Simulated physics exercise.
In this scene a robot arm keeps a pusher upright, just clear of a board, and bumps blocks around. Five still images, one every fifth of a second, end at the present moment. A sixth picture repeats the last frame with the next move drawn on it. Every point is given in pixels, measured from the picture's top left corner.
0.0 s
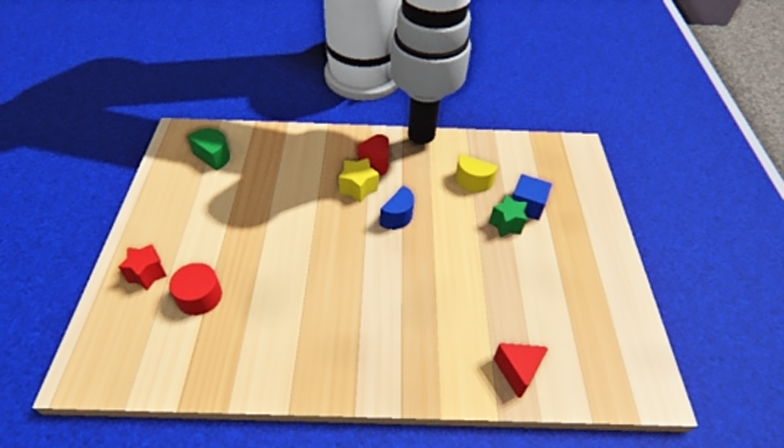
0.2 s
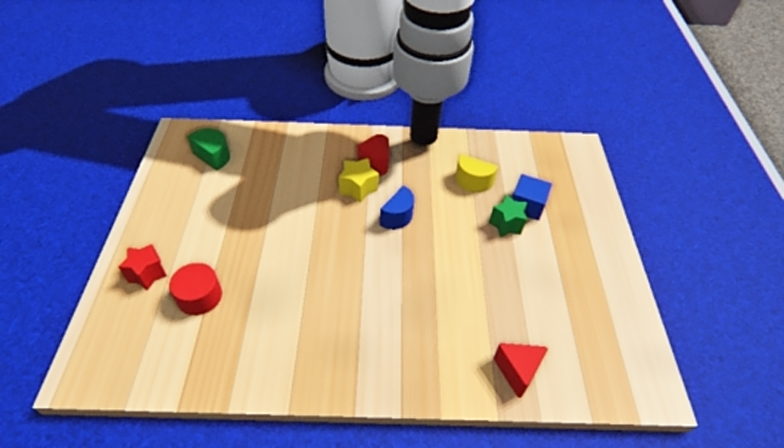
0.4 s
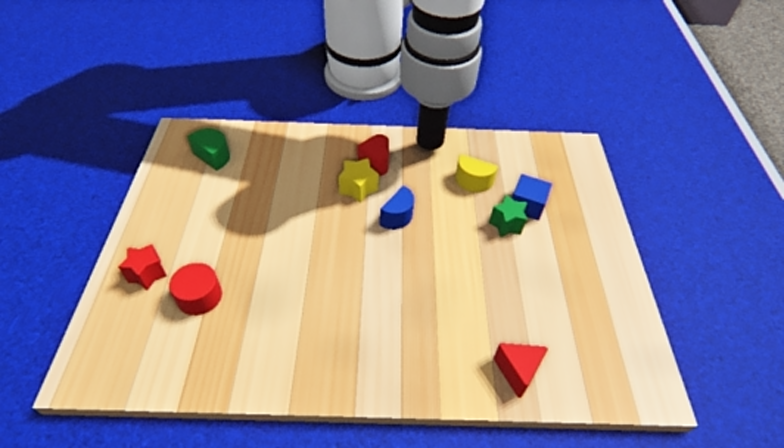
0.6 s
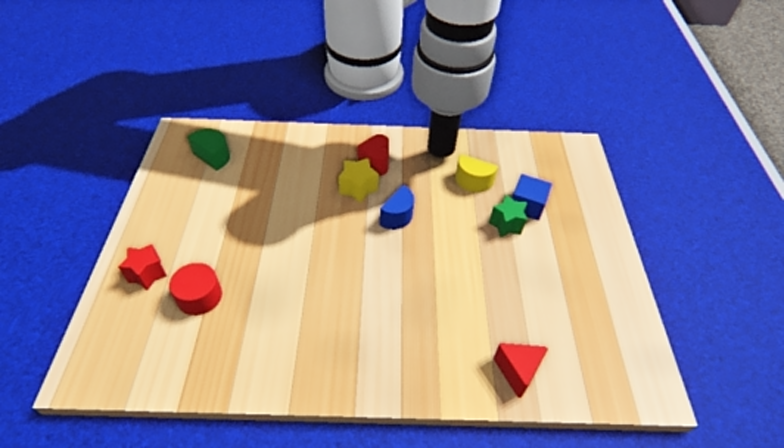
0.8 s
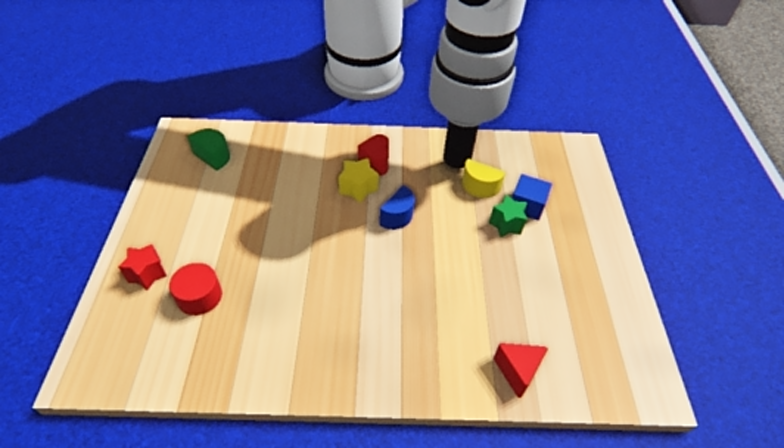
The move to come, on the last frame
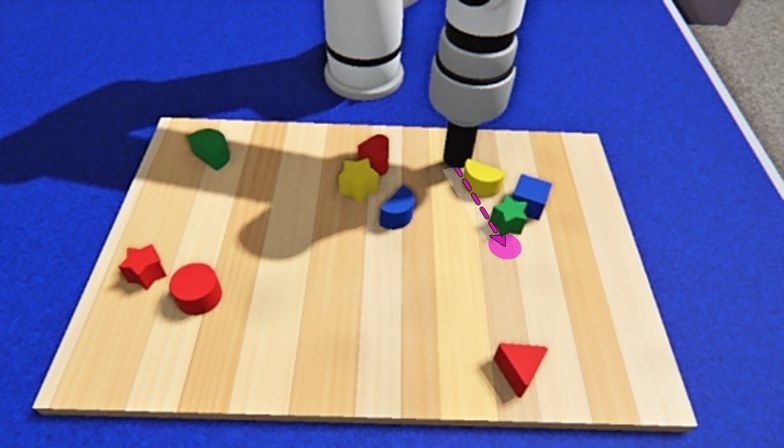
A robot arm with a black tip moves right and slightly toward the viewer over a wooden board of colourful blocks, then nudges the yellow half-round block a little to the right, while the other blocks stay still.
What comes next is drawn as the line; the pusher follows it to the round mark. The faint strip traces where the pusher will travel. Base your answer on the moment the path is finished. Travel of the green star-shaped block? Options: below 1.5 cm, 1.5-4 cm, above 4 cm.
Moves over 4 cm.
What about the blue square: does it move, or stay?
By the end it has moved.
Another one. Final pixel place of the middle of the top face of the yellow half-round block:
The spot you're after is about (538, 227) in the image.
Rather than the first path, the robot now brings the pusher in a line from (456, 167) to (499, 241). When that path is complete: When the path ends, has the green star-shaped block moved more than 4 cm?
Going by the path, yes.
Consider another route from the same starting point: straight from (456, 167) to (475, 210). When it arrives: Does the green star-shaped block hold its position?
It seems not.
The line goes straight from (456, 167) to (505, 246).
What follows on the original path. One third of the way, pusher (473, 183); yellow half-round block (500, 189), turned 45° anticlockwise; green star-shaped block (514, 211); blue square (536, 188).
Two thirds of the way, pusher (490, 210); yellow half-round block (518, 211), turned 95° anticlockwise; green star-shaped block (541, 228); blue square (543, 191), turned 25° anticlockwise.
At the end, pusher (507, 238); yellow half-round block (538, 227), turned 115° anticlockwise; green star-shaped block (566, 239), turned 20° anticlockwise; blue square (543, 191), turned 25° anticlockwise.
